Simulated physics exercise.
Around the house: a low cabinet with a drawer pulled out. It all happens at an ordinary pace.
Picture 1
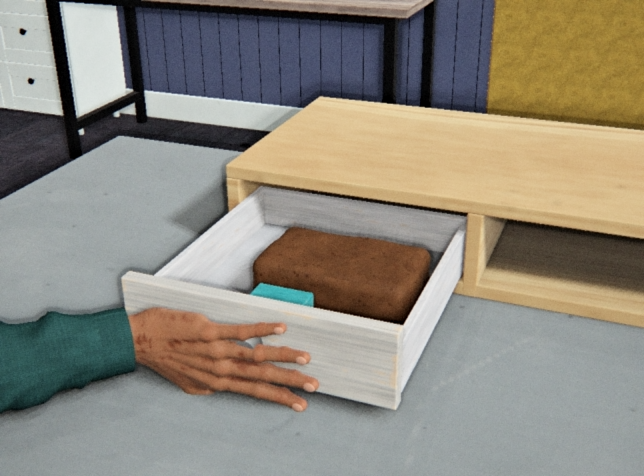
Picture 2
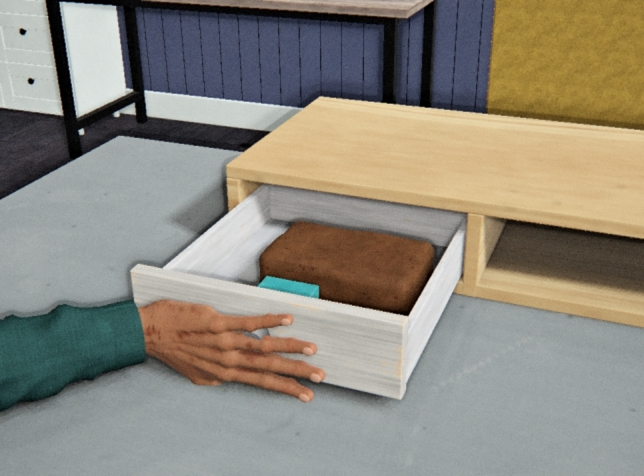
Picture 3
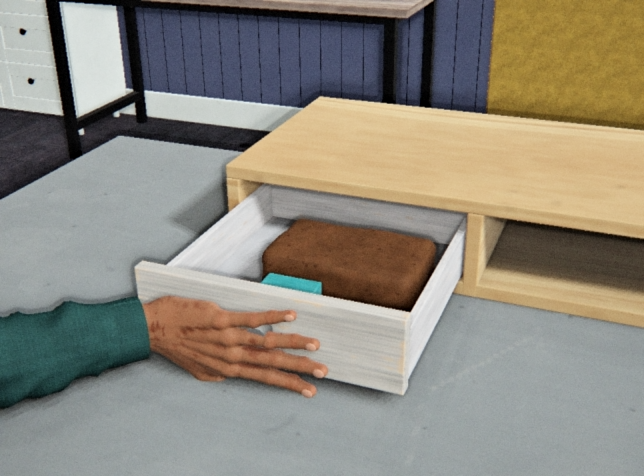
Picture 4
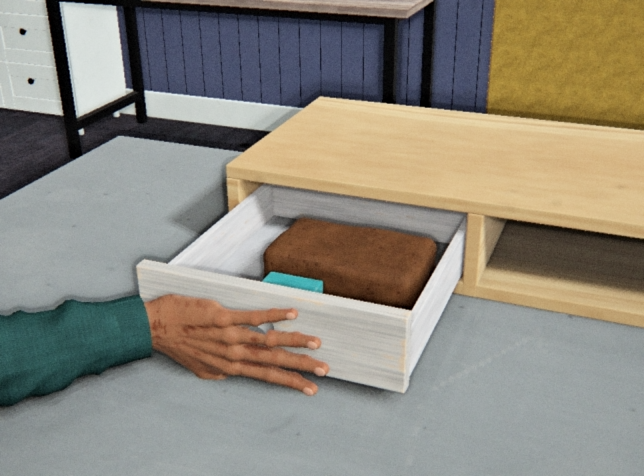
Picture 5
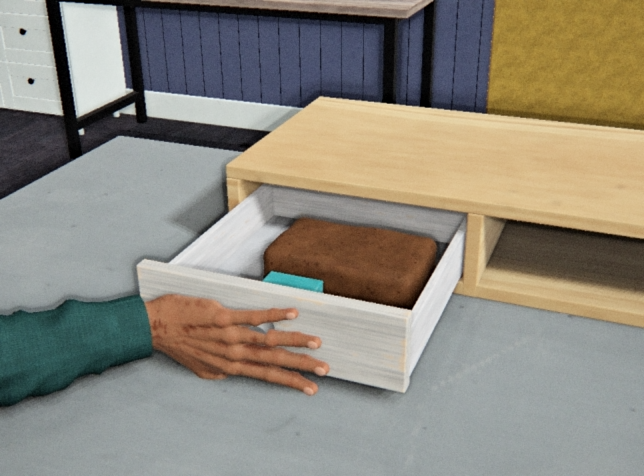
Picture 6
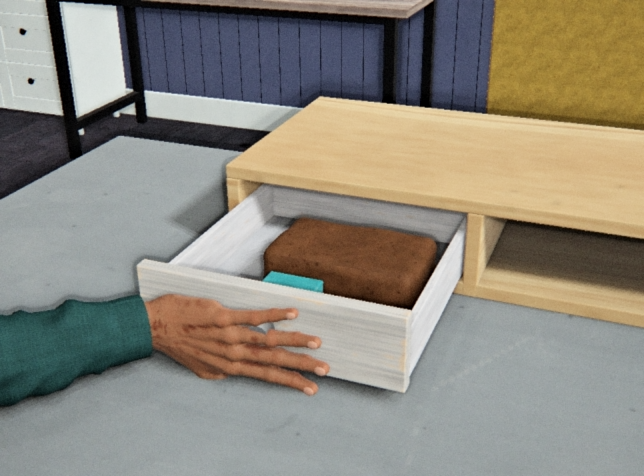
We see a hand in a green sleeve against the front of an open pale drawer holding a brown loaf-shaped block and a small teal item; the hand and drawer shift slightly inward, then stay still.
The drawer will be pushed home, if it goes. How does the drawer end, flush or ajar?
Outcome: The drawer shuts flush.
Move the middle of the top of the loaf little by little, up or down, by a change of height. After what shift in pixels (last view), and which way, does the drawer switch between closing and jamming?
A shift of 16 pixels, going up.
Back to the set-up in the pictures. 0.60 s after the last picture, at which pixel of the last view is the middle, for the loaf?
Near (377, 229).
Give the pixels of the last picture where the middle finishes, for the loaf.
Roughly at (410, 187).
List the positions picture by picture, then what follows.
Drawer (312, 272) wide open; loaf (343, 275), in the first picture.
Drawer (317, 266) wide open; chest (499, 199), in the second picture.
Drawer (320, 262) wide open, in the third picture.
Drawer (321, 261) wide open; loaf (351, 264), in the fourth picture.
Drawer (321, 261) wide open; chest (499, 199), in the fifth picture.
Drawer (321, 261) wide open, in the sixth picture.
Then, 0.60 s after the last picture, drawer about half in.
At rest, the drawer goes all the way in.
